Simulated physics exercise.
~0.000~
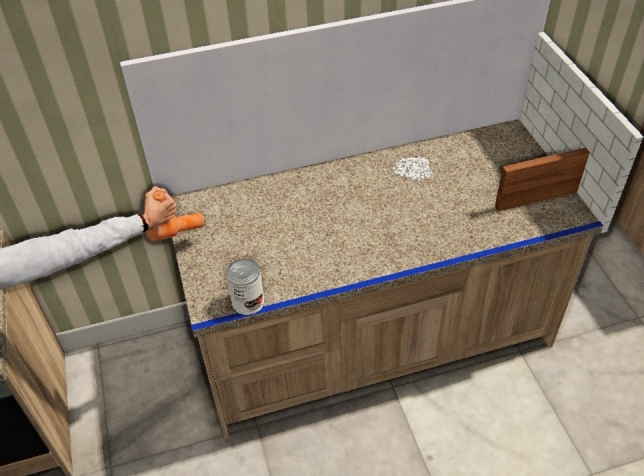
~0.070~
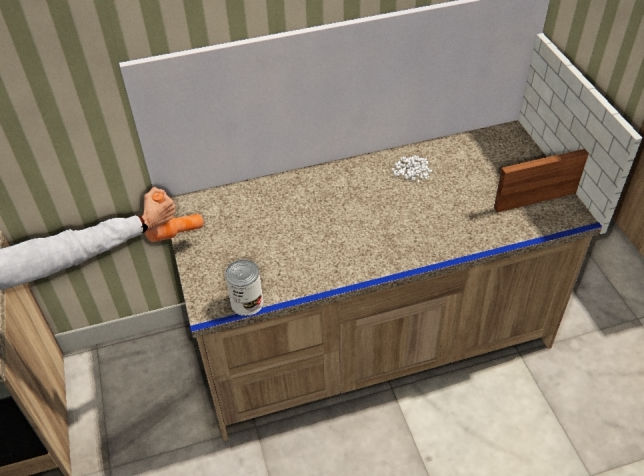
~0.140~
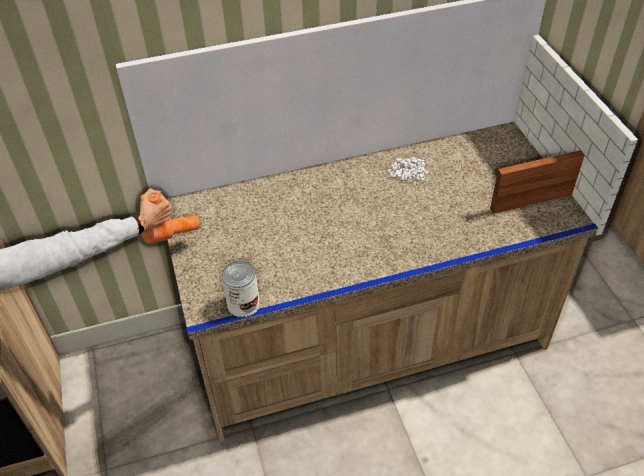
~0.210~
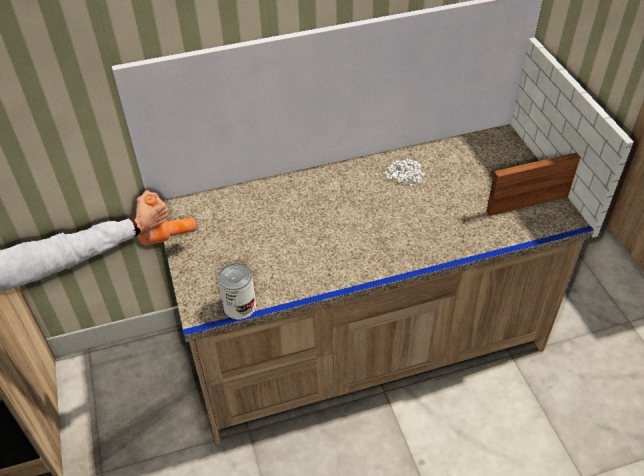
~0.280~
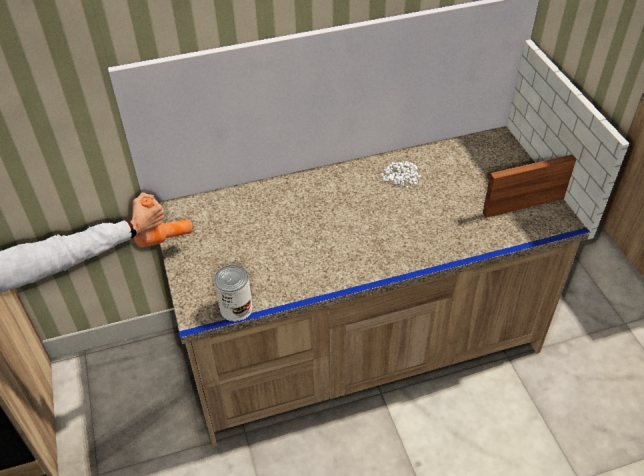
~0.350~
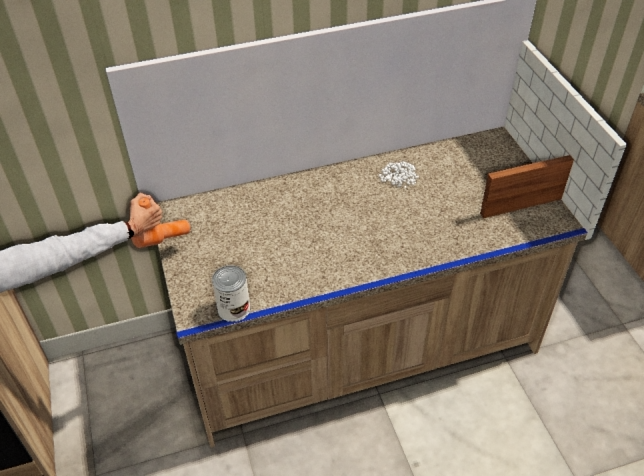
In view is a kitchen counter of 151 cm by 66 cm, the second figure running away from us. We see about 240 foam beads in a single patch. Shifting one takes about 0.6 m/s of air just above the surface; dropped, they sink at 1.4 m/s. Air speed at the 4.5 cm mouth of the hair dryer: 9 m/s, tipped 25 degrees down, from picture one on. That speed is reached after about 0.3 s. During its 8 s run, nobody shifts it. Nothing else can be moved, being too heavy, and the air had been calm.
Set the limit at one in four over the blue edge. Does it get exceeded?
Loss there undershoots or meets a quarter.
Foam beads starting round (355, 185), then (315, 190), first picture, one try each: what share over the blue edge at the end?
First try 0 %, second try 0 %.
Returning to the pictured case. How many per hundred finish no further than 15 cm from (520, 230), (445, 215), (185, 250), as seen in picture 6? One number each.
Roughly 40 %, 30 % and 0 %, in that order.
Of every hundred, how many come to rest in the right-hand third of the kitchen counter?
Something close to 100 % ends up there.
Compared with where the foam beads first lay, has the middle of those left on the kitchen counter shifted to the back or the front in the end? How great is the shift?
It drifts toward the closer edge, close to 30 cm in all.
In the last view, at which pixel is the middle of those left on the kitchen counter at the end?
Centre: Approx. (495, 205) px, last frame.
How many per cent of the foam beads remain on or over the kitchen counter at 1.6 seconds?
About 100 % remain.
After 1.6 s, 99 % are on the move or not yet settled, 0 % are over the blue edge; the middle of those still in play is near (520, 153).
After 2.6 s, 83 % are on the move or not yet settled, 0 % are over the blue edge; the middle of those still in play is near (541, 196).
After 4.4 s, 81 % are on the move or not yet settled, 0 % are over the blue edge; the middle of those still in play is near (503, 206).
After 8.0 s, at the end, 0 % are over the blue edge; the middle of those still in play is near (495, 205).
